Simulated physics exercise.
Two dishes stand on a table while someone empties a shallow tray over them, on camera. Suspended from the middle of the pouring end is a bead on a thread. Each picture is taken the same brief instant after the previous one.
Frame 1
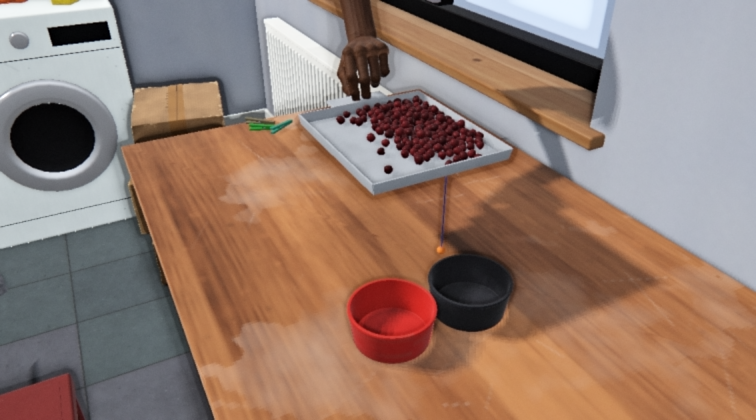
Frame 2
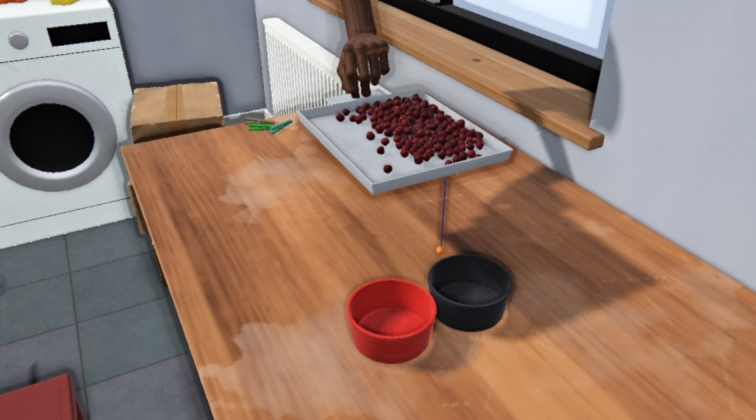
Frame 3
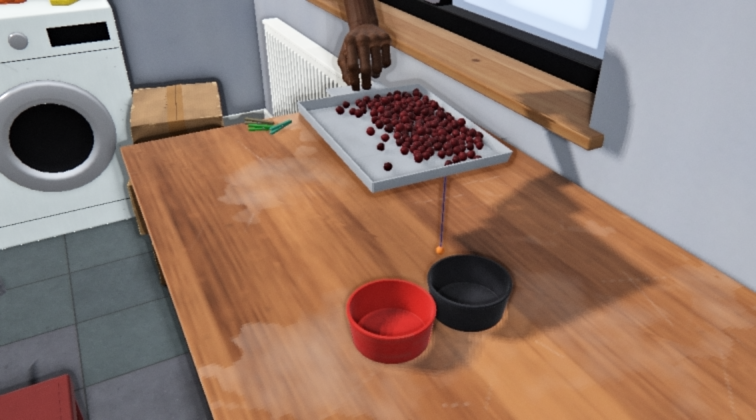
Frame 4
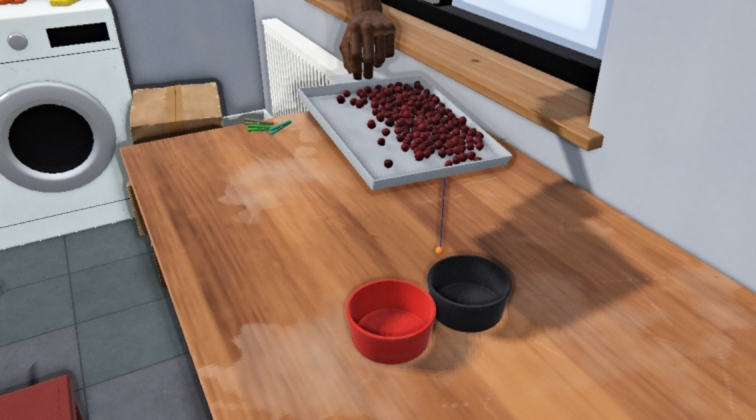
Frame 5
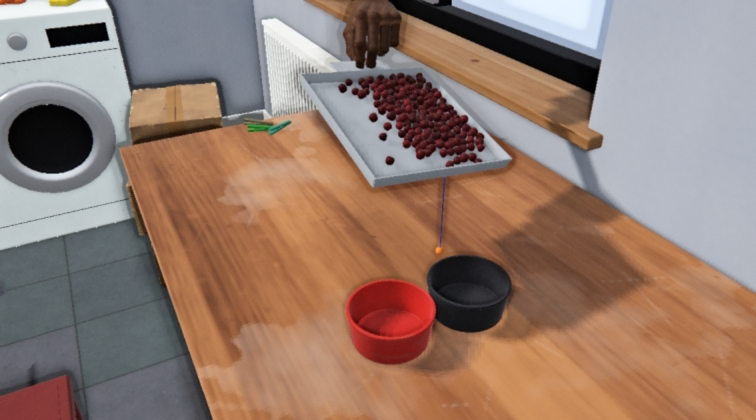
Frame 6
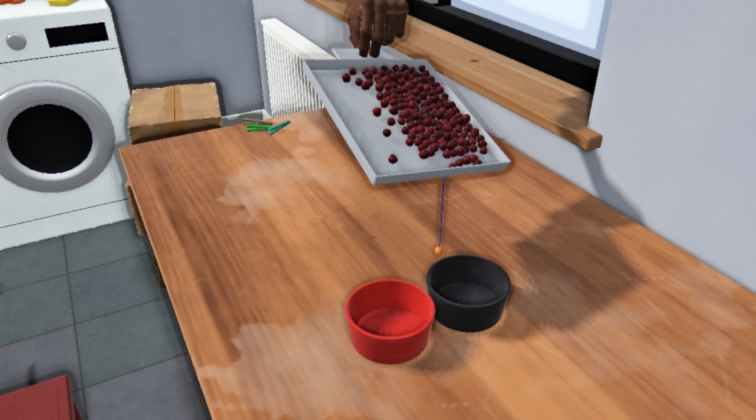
At the start, a hand is at the far edge of a shallow grey tray of dark red dried cherries, held above a wooden table with a red dish and a black dish. The hand gradually raises the far edge, tilting the tray toward its right corner, and the cherries shift only slightly.
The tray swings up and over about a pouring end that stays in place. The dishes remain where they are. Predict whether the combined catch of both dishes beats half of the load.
The combined catch falls short of half.
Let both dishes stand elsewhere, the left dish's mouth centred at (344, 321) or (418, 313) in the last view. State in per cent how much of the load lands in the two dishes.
0 %, 30 %.
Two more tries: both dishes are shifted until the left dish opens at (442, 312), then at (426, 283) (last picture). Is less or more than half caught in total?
Catch, run one: Below the halfway mark; run two: Past the halfway mark.
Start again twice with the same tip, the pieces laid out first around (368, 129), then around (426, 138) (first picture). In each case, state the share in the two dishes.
In order, roughly 30 % and 20 %.
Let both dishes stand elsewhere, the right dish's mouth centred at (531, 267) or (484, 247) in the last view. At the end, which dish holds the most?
In the first try it's the one on the right, and in the second it's the one on the right.
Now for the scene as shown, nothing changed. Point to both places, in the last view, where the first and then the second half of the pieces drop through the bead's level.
The first part passes (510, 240); everything after passes (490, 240).
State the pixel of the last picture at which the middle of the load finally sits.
I'd mark it at roughly (505, 288).
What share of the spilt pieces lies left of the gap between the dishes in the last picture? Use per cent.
Close to 10 %.
Shortly afterwards, tray tipped steeply; the bulk on the tray; only a few outside both; a little in the air.
Next, tray tipped past a quarter turn; near half on the tray; only a few in the right dish; near a quarter outside both; near a quarter in the air.
Some moments later, tray tipped past a quarter turn; near a quarter in the right dish; the bulk outside both.
In the end, tray tipped past a quarter turn; none at all in the left dish; near a quarter in the right dish; the bulk outside both.
